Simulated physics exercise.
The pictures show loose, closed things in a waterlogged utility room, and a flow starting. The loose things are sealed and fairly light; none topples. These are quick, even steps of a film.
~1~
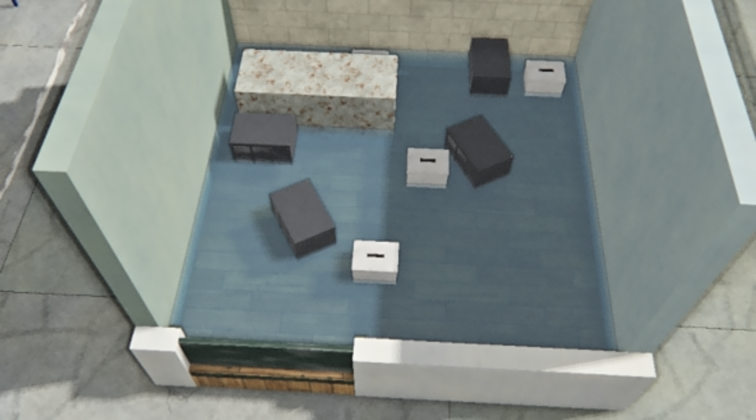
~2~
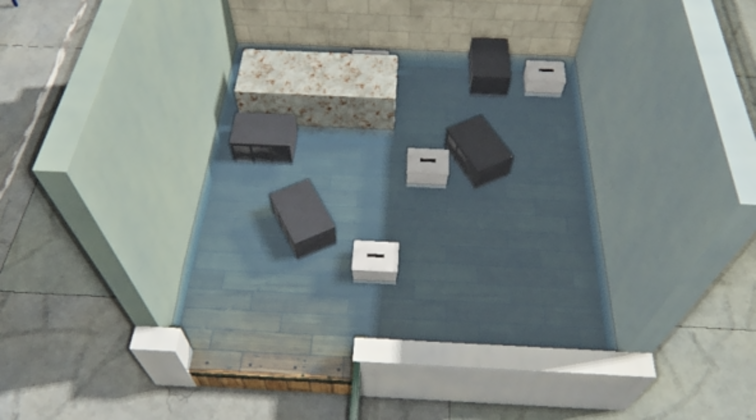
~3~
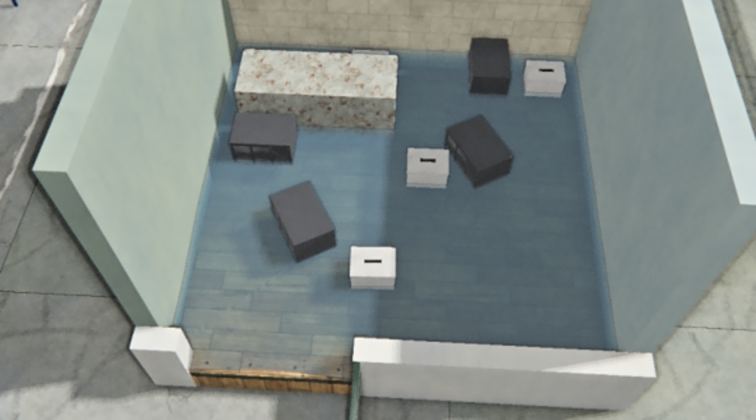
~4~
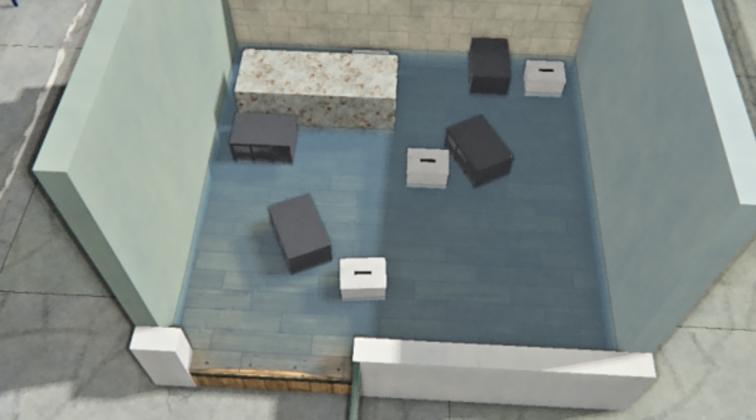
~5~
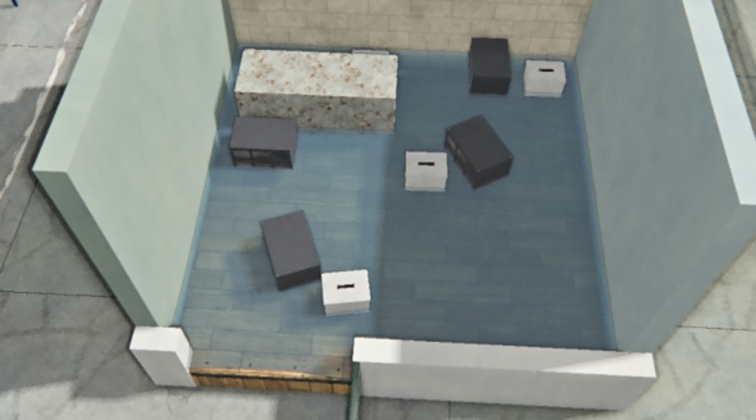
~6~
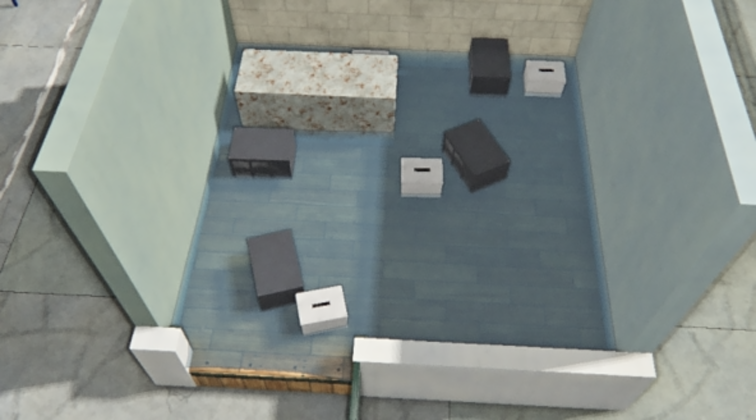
At first, dark and white boxes float motionless in a flooded, walled room as a dark green panel across the front gap swings open. Then the nearest white box and the dark one beside it drift forward and left, and finally the middle pair shifts slightly the same way.
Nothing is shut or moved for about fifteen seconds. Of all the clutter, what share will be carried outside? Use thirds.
That comes to between one and two thirds.
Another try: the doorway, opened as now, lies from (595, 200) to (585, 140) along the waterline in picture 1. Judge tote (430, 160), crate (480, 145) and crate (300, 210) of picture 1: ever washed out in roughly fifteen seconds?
In that order: Out, yes, kept in.
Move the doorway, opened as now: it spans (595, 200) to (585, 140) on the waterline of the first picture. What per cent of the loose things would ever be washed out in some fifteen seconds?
About 50 per cent.
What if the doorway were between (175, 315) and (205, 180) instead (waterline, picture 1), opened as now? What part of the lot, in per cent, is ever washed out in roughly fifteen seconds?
Roughly 60 per cent.
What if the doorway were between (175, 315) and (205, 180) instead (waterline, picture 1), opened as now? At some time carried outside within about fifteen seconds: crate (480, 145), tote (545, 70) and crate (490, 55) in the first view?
As listed: Yes, stays, kept in.
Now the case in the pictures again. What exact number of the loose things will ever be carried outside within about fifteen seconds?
That makes 5.
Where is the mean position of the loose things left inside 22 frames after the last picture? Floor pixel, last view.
Close to (430, 175).
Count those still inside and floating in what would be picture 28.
4 of them.
A moment on, 1 of 8 are out; 7 afloat.
Next, 2 of 8 are out; 6 afloat.
Later, 4 of 8 are out; 4 afloat.
In the end, 5 of 8 are out; 3 afloat.
